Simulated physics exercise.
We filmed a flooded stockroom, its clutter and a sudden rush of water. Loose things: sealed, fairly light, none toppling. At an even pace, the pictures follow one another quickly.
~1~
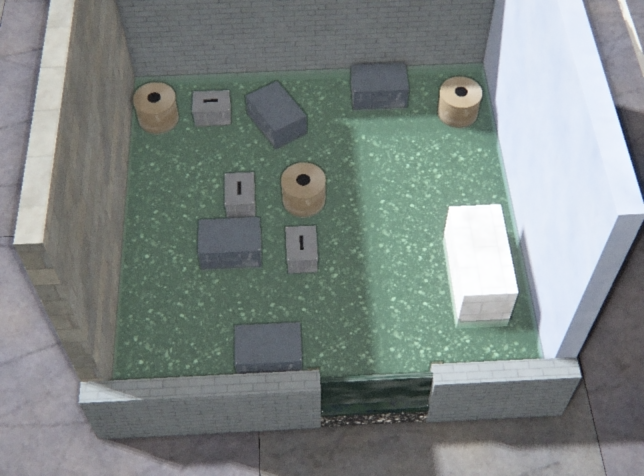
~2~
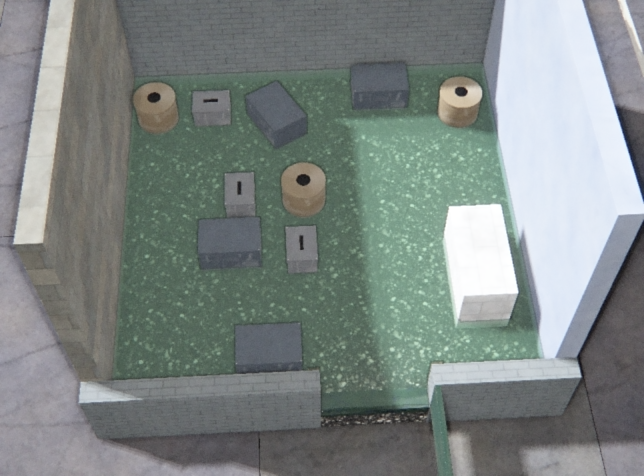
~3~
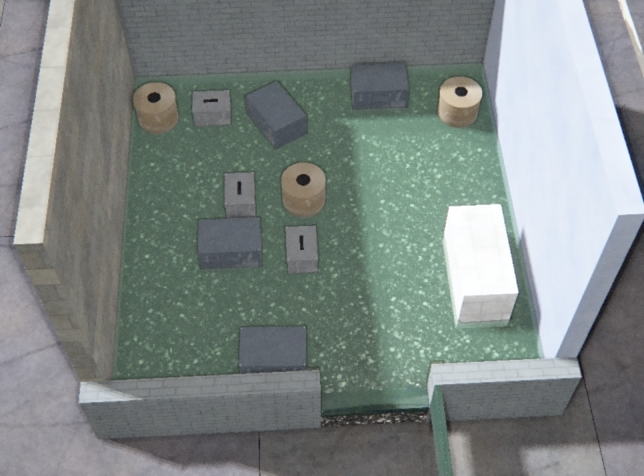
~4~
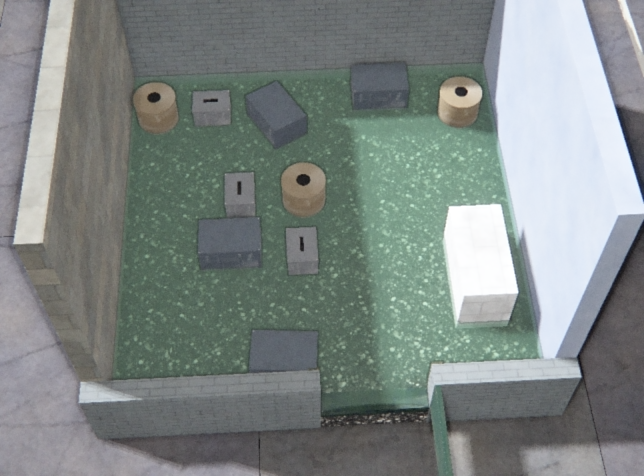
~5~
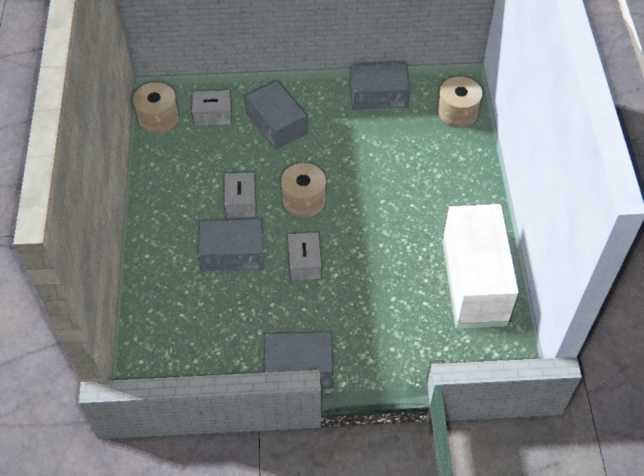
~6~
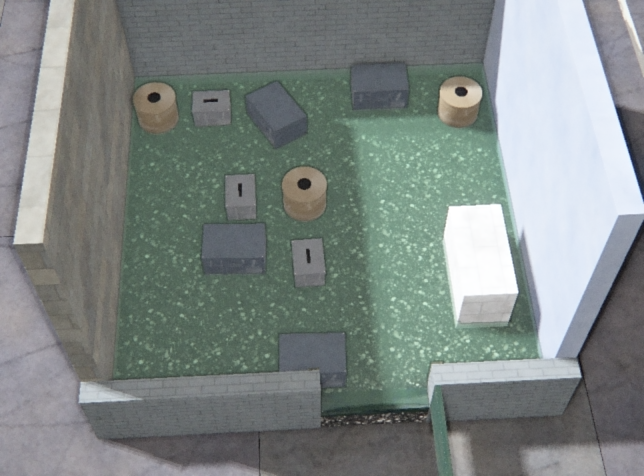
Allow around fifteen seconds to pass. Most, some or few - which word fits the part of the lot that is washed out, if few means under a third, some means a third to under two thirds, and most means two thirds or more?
Some.
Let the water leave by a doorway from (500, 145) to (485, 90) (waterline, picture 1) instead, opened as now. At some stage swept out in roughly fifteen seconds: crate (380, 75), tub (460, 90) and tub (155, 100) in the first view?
Result, in listed order: Exited / exited / retained.
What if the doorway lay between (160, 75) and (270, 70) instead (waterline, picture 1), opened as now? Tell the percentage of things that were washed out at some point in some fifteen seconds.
That comes to around 70 per cent.
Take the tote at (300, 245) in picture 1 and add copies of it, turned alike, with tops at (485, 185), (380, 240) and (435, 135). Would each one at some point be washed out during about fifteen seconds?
Remains, exits, remains.
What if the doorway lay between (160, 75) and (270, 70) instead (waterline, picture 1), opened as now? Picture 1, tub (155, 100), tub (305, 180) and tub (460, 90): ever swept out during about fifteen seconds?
In the order given: Escapes, escapes, remains.
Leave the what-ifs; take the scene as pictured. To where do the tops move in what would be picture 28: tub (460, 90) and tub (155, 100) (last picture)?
Roughly (466, 124) for one and (157, 125) for the other.
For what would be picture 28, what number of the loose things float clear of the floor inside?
The answer would be 7.
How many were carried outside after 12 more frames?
The count is 2.
A moment on, 0 of 10 are out; 10 afloat.
Next, 2 of 10 are out; 8 afloat.
Later, 3 of 10 are out; 7 afloat.
In the end, 4 of 10 are out; 6 afloat.
